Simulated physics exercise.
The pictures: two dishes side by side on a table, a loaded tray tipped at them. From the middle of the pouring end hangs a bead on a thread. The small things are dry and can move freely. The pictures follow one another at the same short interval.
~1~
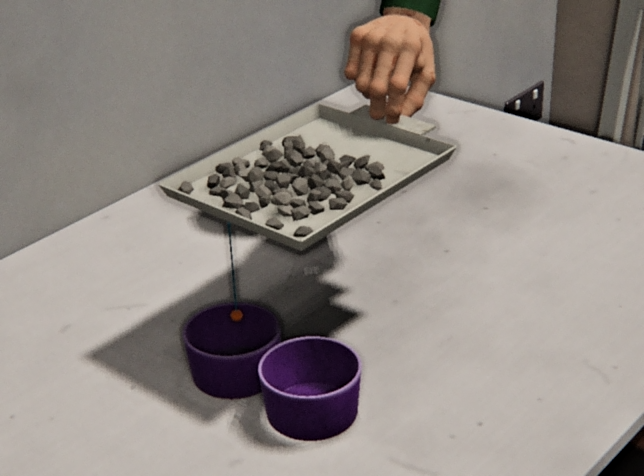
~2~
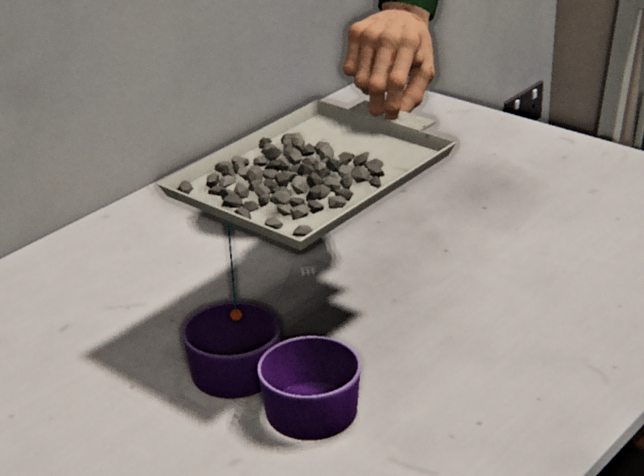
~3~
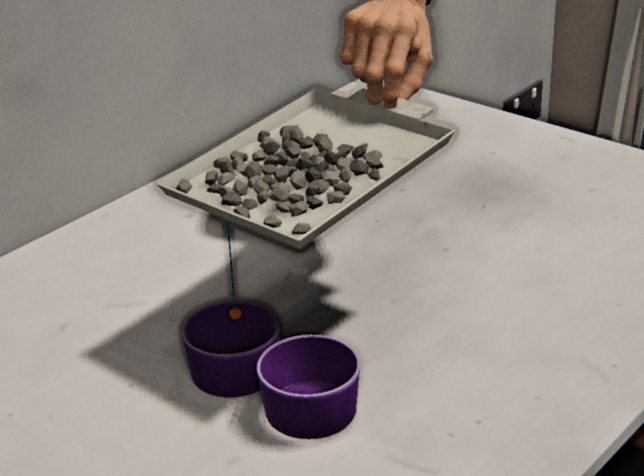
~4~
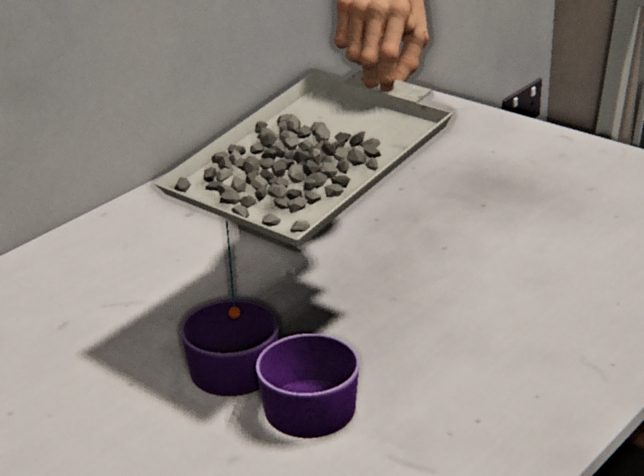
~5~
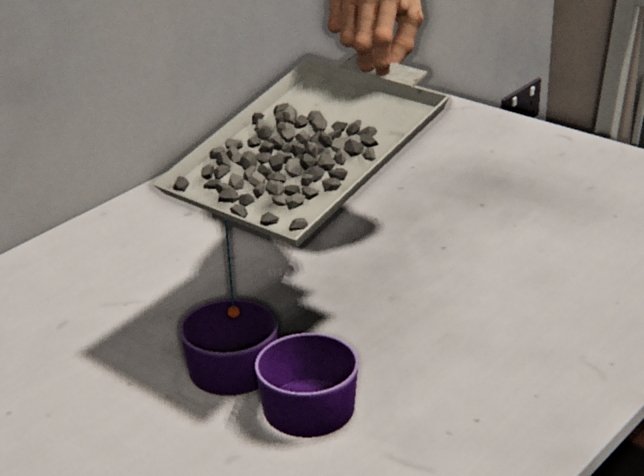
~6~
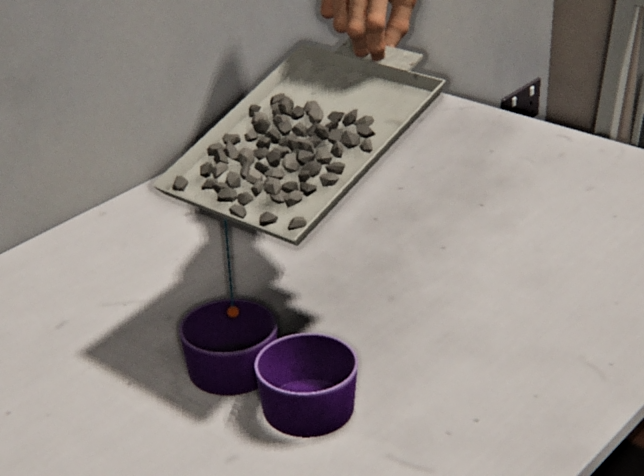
In the video, a hand holds a pale tray of gray gravel above two purple dishes on a table, then gradually raises its far end, tilting the tray toward the dishes while the gravel stays on it.
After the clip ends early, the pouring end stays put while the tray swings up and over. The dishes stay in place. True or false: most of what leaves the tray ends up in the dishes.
False.
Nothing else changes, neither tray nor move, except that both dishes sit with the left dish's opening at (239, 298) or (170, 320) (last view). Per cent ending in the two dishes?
First 0 per cent, second 70 per cent.
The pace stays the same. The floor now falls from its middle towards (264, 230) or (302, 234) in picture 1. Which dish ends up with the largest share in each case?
One gives the rightmost dish and two gives the rightmost dish.
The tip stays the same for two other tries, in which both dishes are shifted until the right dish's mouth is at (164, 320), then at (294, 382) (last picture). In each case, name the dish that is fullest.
First try: The right-side dish; second try: The left-side dish.
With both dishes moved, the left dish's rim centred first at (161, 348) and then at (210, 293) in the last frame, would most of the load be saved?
Place 1: Higher than half; place 2: Lower than half.
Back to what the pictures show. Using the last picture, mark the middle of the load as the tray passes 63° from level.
I'd mark it close to (223, 179).
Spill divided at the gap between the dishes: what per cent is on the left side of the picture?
It comes out at roughly 100 percent.
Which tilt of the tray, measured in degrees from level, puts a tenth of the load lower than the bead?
The tilt is near 75° by then.
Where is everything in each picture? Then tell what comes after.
Corners of the pouring end at (167, 183) and (300, 236), level; middle of the load at (291, 179), bits of gravel; left dish at (200, 370); right dish at (277, 410); bead on its thread at (237, 315), in the first picture.
Corners of the pouring end at (166, 183) and (300, 236), level; middle of the load at (290, 177), in the second picture.
Corners of the pouring end at (165, 182) and (298, 235), tipped barely, level across its low end; middle of the load at (289, 172), in the third picture.
Corners of the pouring end at (163, 182) and (297, 234), tipped a little, level across its low end; middle of the load at (287, 165), in the fourth picture.
Corners of the pouring end at (161, 182) and (295, 234), tipped a little, level across its low end; middle of the load at (284, 158), in the fifth picture.
Corners of the pouring end at (160, 183) and (293, 234), tipped clearly, level across its low end; middle of the load at (281, 153); left dish at (196, 366); right dish at (274, 407), in the sixth picture.
Soon after the last picture, tray tipped steeply; nearly all on the tray; a small part in the air.
A little later, tray tipped past a quarter turn; a small part in the right dish; a small part in the left dish; about two thirds outside both; about a quarter in the air.
Later still, tray tipped past a quarter turn; a small part in the right dish; a small part in the left dish; most outside both.
At rest, tray tipped past a quarter turn; a small part in the right dish; a small part in the left dish; most outside both.
